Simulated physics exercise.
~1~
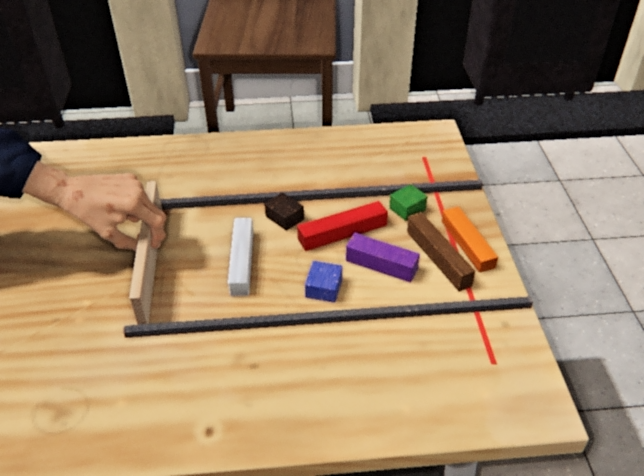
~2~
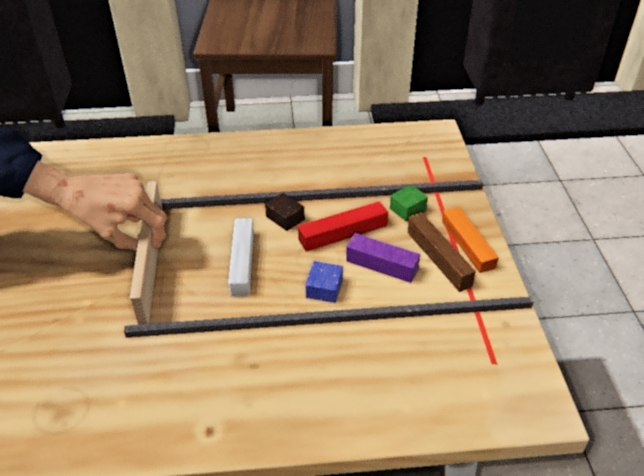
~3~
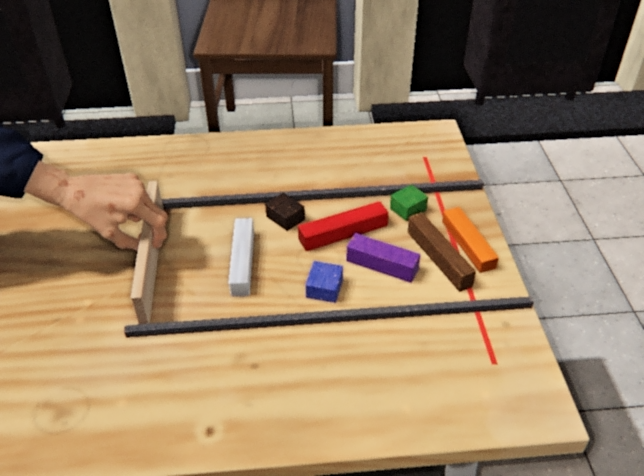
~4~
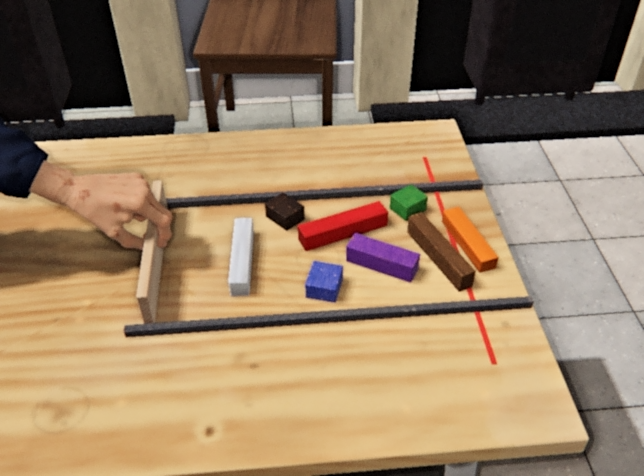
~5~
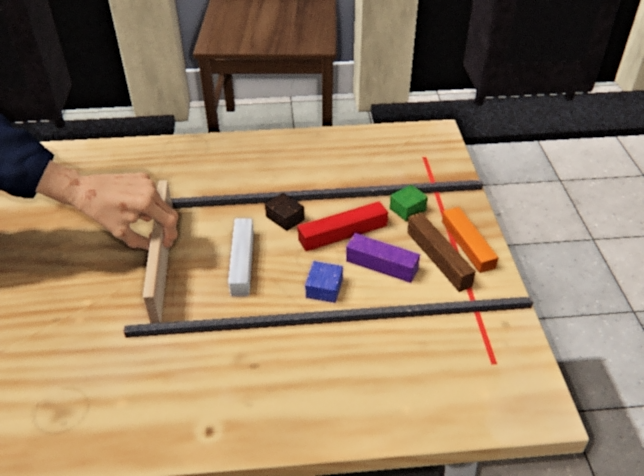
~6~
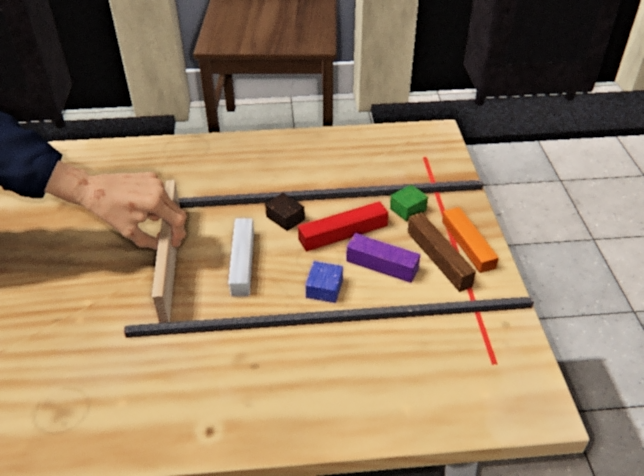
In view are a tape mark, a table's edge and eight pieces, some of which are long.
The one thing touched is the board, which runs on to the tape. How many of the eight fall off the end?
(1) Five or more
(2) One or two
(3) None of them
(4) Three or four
The answer is 4.
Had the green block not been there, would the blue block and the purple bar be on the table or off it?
The blue block stays on, the purple bar stays on.
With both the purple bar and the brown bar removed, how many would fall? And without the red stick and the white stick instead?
Count: 2 (first case); 1 (second).
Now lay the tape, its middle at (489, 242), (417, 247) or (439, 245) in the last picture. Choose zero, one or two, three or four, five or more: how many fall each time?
The counts for the three tapes are five or over, 1 or 2 and one to two.
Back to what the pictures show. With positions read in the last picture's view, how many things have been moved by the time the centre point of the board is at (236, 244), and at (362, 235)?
First 1, after that 7.
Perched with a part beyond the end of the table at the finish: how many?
The answer comes to 2.
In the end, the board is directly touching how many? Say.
That makes 3.
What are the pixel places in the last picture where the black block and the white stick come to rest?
Positions - first (462, 199), then (464, 240).
A little later, none off yet; orange stick at rest near (469, 239); brown bar at rest near (440, 251); green block at rest near (409, 203).
Next, none off yet; orange stick at rest near (470, 239); brown bar shifted a little near (452, 253); green block shifted well along near (470, 195).
When it is over, the number that fall off is three or four; down, green block, brown bar and orange stick.
